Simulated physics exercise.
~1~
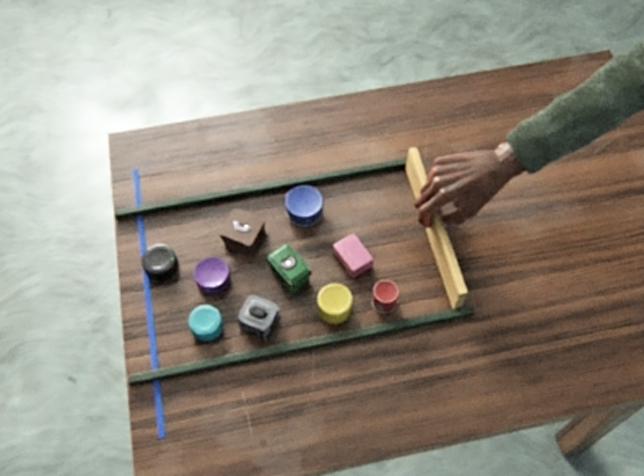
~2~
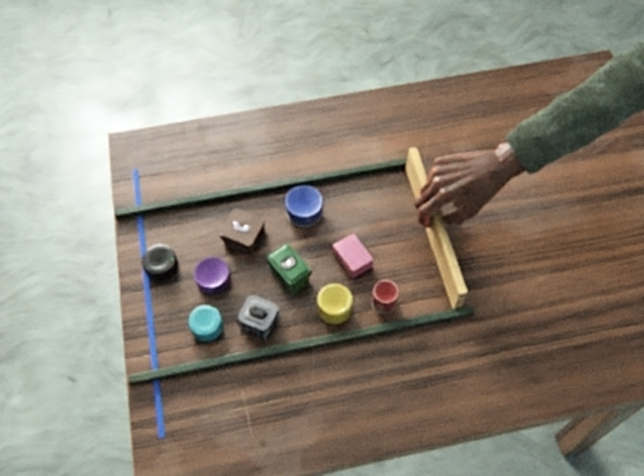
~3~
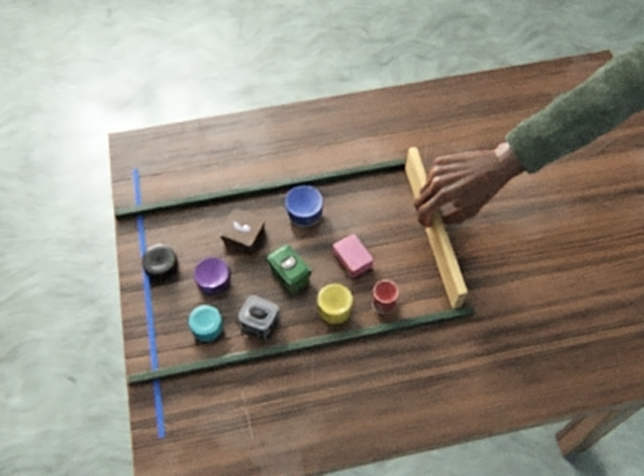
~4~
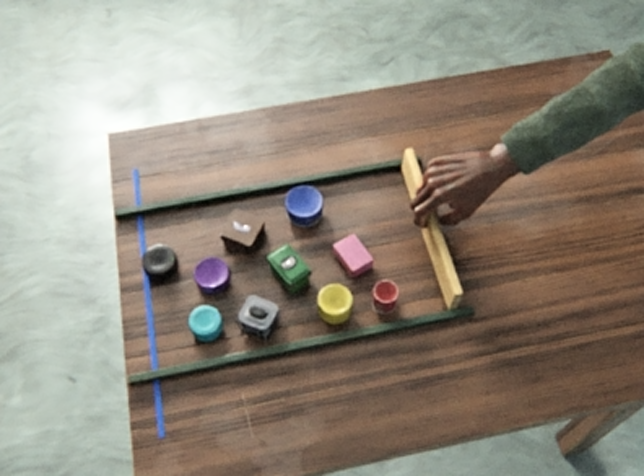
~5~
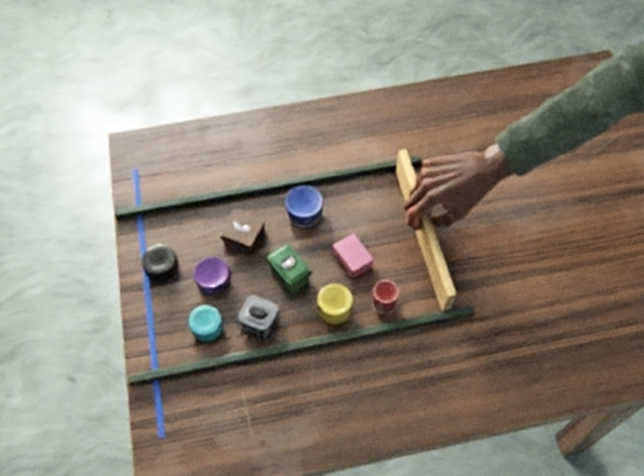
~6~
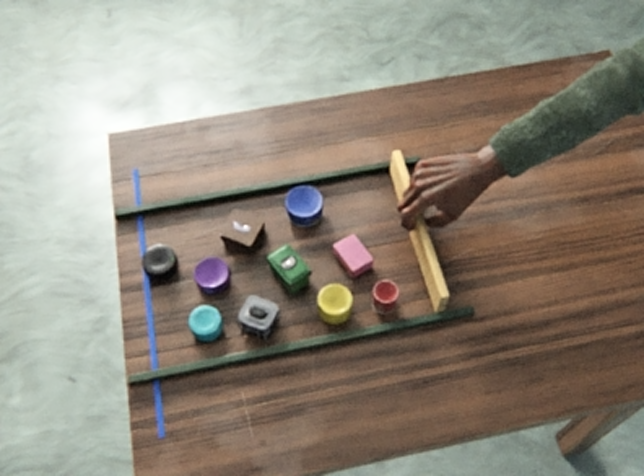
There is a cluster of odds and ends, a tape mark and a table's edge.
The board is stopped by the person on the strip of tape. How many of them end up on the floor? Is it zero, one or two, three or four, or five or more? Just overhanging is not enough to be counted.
Okay, so the number that tips off the end comes to at least five, I'd say.
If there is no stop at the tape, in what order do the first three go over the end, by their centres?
Order, earliest first: Turquoise lid, black lid, purple tub.
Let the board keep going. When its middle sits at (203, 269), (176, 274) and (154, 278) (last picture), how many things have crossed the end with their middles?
0; 3; 5.
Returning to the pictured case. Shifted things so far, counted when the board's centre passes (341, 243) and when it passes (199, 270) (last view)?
So far 3, and 10 at the second.
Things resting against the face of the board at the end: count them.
4 are in contact with it.
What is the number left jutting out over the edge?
That comes to 2 of them.
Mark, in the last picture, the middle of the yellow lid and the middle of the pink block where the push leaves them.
Answer: First (132, 331), after that (134, 296).
Soon after, none off yet; black lid at rest near (160, 262); turquoise lid at rest near (206, 324); purple tub at rest near (212, 276).
In the end, the number that fall off is five or more; gone, green case, grey case, brown case, purple tub, turquoise lid and black lid.
